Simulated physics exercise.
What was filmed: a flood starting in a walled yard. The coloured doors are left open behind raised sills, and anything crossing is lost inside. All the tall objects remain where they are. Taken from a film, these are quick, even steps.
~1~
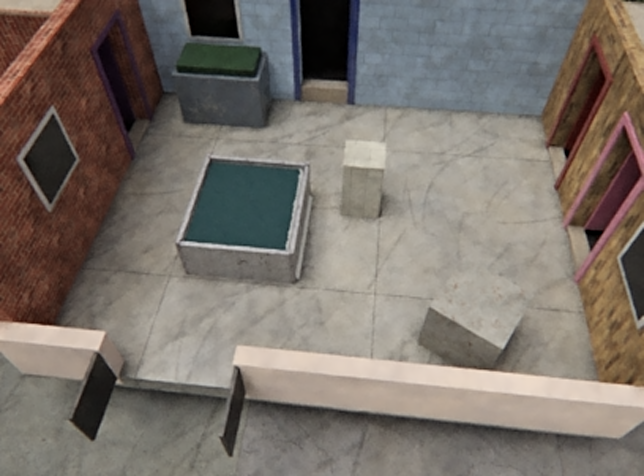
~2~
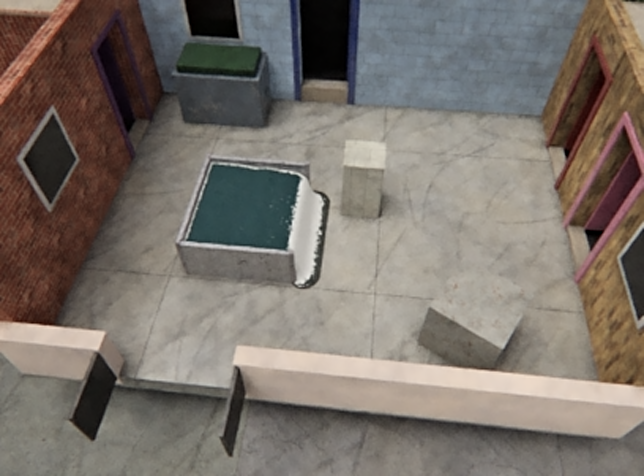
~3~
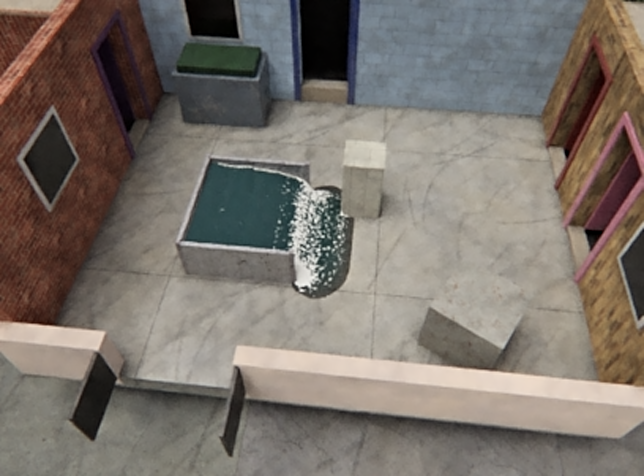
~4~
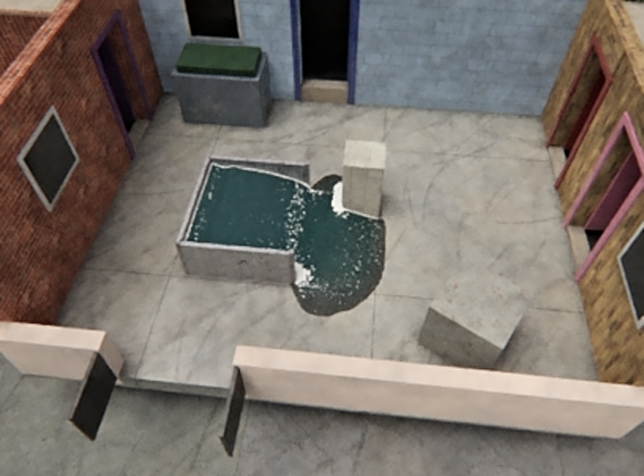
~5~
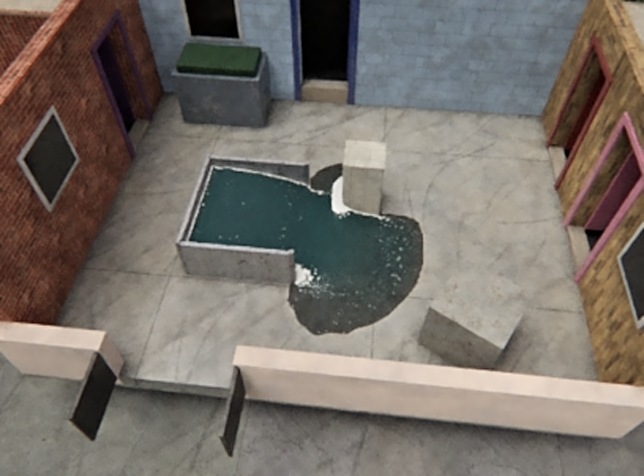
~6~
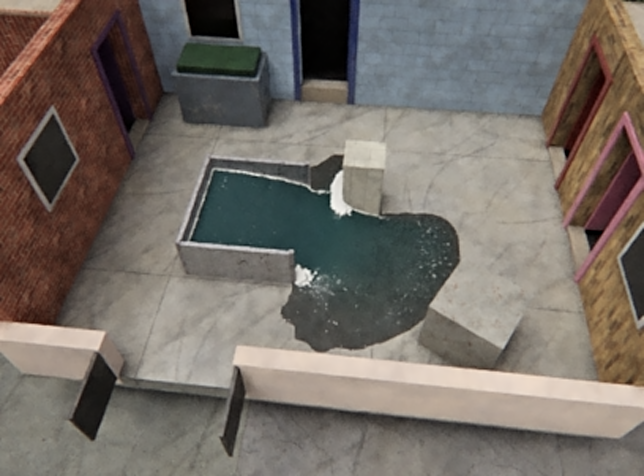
In a walled yard with coloured doorways, water poured out of the right side of a raised square tank, foamed around a pale block, and spread across the paving towards the right.
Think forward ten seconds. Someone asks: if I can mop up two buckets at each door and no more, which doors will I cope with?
At the end, purple door: Not over the line on that one, red door: Not over the line on that one, pink door: Over the line on that one, blue door: Not over the line on that one.
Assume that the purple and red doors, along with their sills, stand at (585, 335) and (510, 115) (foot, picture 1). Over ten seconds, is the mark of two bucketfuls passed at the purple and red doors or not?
Result - purple: Crosses the limit; red: Crosses the limit.
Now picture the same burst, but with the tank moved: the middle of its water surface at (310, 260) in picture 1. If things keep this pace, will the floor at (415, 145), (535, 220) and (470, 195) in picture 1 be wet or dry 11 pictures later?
Spot one is not touched, spot two is touched, spot three is touched.
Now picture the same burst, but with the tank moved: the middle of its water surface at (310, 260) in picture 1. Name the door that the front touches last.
That would be the door marked purple.
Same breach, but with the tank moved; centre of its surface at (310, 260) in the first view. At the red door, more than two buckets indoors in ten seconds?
Checking them one by one, the red door crosses the line.
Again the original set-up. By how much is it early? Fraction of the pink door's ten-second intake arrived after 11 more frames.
By my reckoning, 40 percent.
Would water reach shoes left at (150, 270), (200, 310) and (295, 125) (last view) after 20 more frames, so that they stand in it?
As listed: No water, clear, under water.
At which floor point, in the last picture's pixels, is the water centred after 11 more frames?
Roughly (378, 241).
A moment on, water covers 35 % of the floor; the purple door not reached, the red door not reached, the pink door under two buckets in, the blue door not reached.
Next, water covers 45 % of the floor; the purple door not reached, the red door wet at the sill, nothing in, the pink door over two buckets in, the blue door wet at the sill, nothing in.
Then, water covers 55 % of the floor; the purple door not reached, the red door wet at the sill, nothing in, the pink door far over two buckets in, the blue door wet at the sill, nothing in.
Later, water covers 80 % of the floor; the purple door wet at the sill, nothing in, the red door under two buckets in, the pink door far over two buckets in, the blue door wet at the sill, nothing in.
In the end, water covers 95 % of the floor; the purple door wet at the sill, nothing in, the red door under two buckets in, the pink door far over two buckets in, the blue door wet at the sill, nothing in.
